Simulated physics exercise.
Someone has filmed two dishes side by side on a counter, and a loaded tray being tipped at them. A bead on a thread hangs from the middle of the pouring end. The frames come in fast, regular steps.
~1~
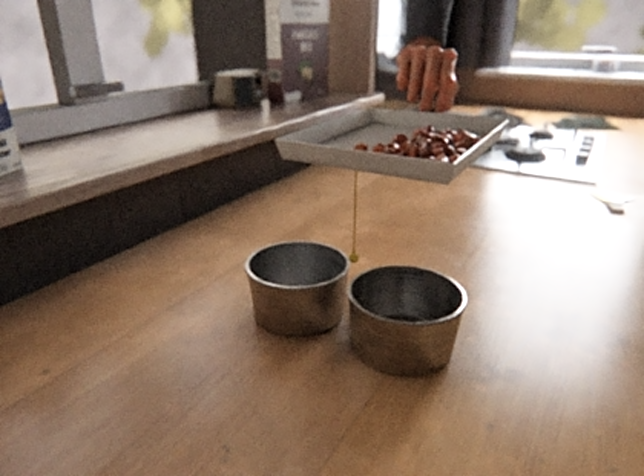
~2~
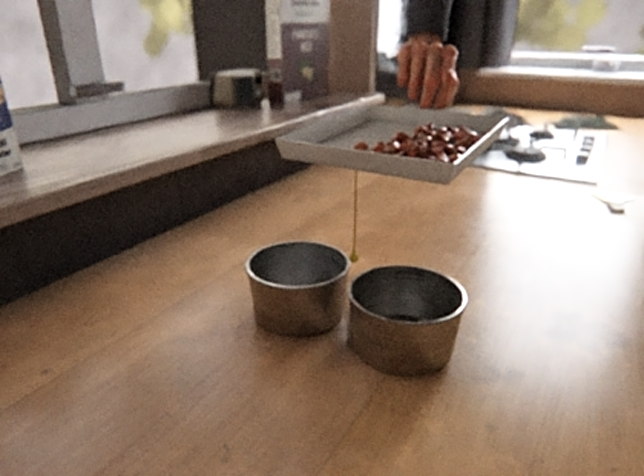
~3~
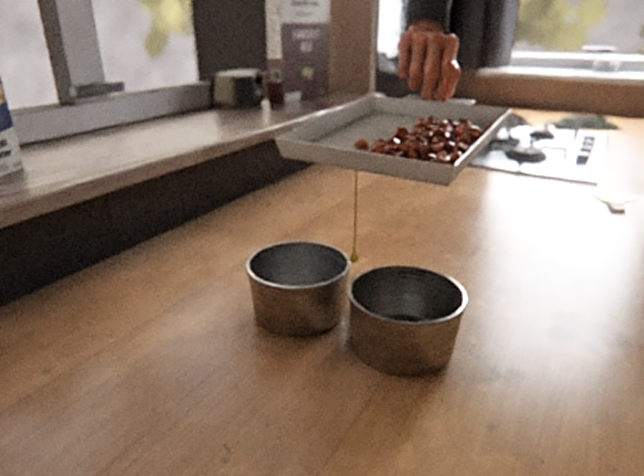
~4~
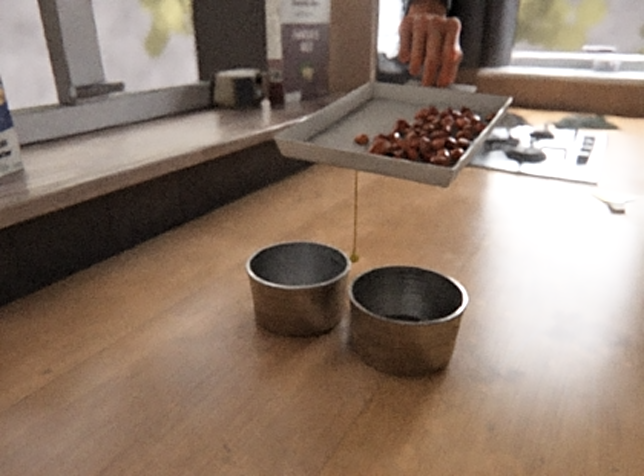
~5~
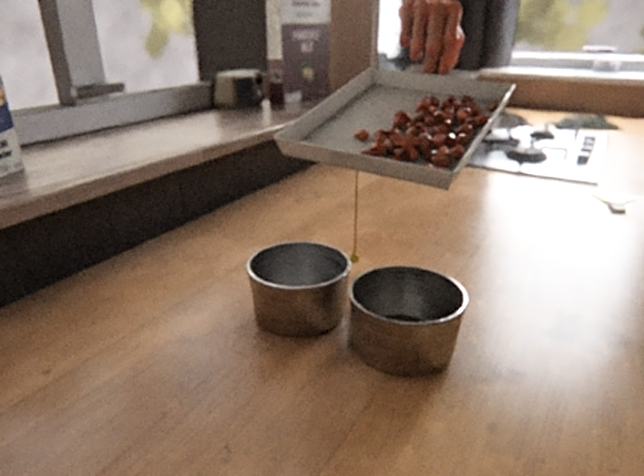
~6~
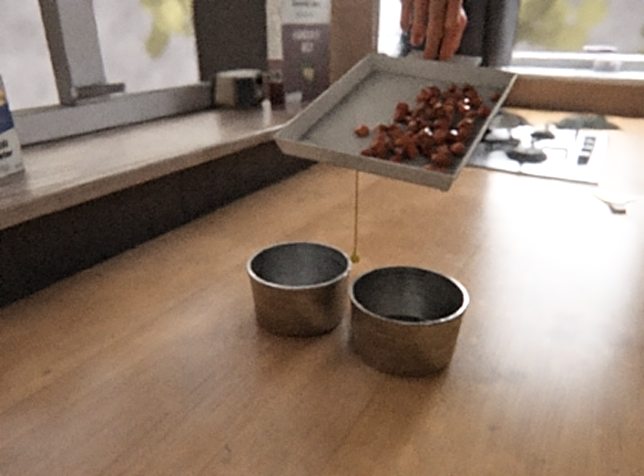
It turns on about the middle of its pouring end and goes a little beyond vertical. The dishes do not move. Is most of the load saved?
Together they catch over half.
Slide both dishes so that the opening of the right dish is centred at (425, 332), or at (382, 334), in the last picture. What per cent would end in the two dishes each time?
Roughly 70 per cent, and 40 per cent.
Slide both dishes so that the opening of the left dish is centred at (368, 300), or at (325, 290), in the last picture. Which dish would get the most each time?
One: The left-hand dish. Two: Right.
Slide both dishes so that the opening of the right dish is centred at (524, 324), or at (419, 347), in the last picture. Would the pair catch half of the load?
First above a half, then not half.
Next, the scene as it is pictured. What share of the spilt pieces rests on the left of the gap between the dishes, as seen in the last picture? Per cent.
About 50 per cent.
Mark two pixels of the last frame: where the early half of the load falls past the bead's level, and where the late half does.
Around (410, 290) and then (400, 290).
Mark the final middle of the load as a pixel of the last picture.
Close to (392, 347).
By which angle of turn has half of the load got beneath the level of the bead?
Near 100 degrees.
Shortly afterwards, tray tipped steeply; the whole lot on the tray.
Next, tray tipped past a quarter turn; near a quarter on the tray; near half in the right dish; near a quarter outside both; a little in the air.
Some moments later, tray tipped past a quarter turn; the bulk in the right dish; near a quarter outside both.
In the end, tray tipped past a quarter turn; the bulk in the right dish; none at all in the left dish; near a quarter outside both.
